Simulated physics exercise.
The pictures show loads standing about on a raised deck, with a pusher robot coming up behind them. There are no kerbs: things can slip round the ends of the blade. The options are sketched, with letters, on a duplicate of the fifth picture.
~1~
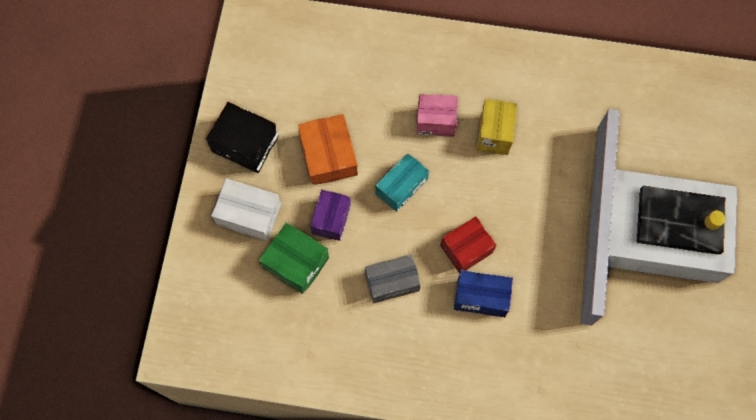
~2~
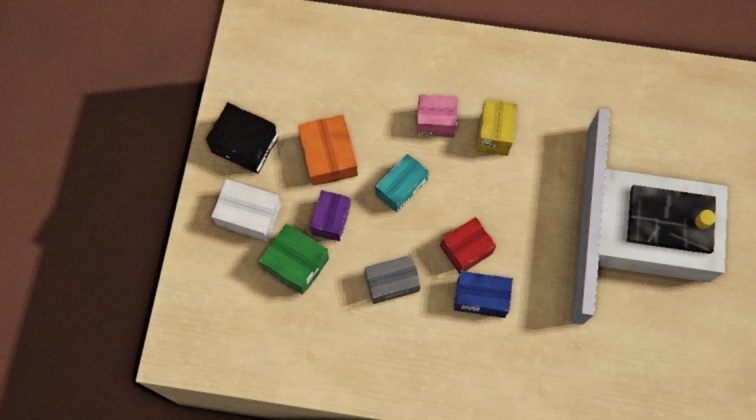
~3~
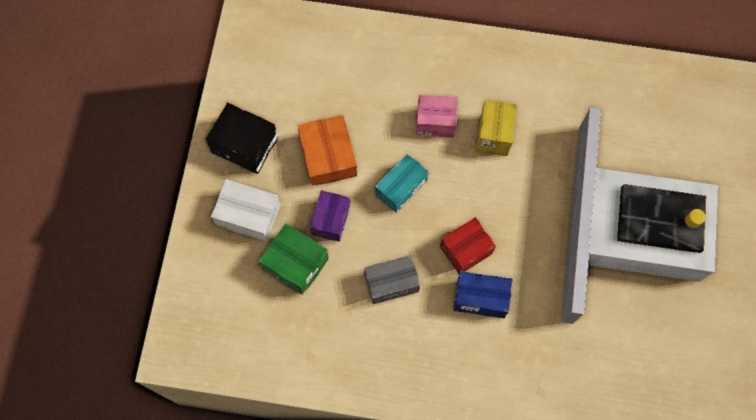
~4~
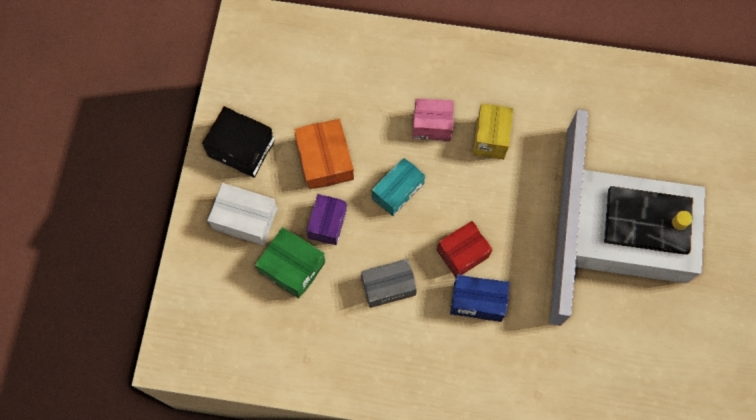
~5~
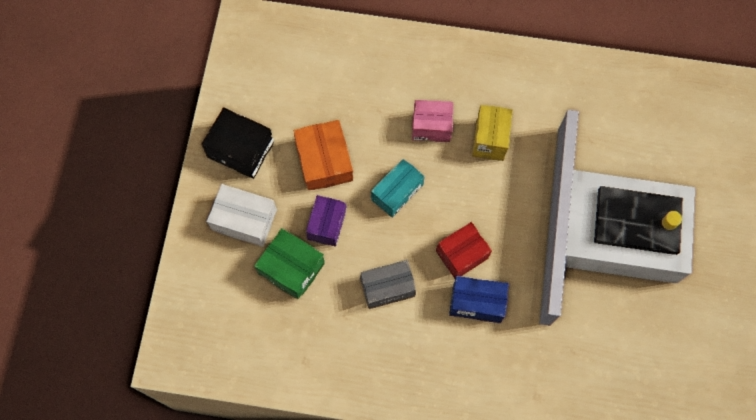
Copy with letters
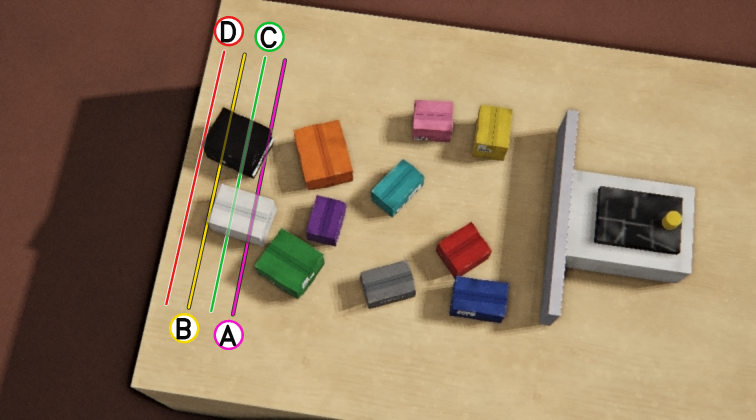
A pusher robot with a wide flat blade moves slowly left across a pale raised deck, toward scattered boxes in various colours. The gap between the blade and the nearest blue and yellow boxes narrows, while the boxes stay in place.
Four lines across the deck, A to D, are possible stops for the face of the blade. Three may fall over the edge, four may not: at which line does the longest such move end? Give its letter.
The farthest such stop is A.
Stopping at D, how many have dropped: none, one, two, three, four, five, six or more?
By then, six or more.
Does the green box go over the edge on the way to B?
Yes.
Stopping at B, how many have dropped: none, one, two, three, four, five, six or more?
In all, six or more.
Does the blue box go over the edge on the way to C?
By then, no.
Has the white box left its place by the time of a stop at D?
By then, yes.
On the copy, A at (260, 181); B at (218, 175); C at (239, 178); D at (197, 172).
On A. First, robot (521, 203); pink box (404, 117); yellow parcel (439, 126).
Then, robot (412, 187); green box (199, 263); white box (222, 209).
Finally, robot (327, 174); green box over the edge; black parcel over the edge; three fallen.
By contrast, B drops seven; C drops four; D drops eleven.
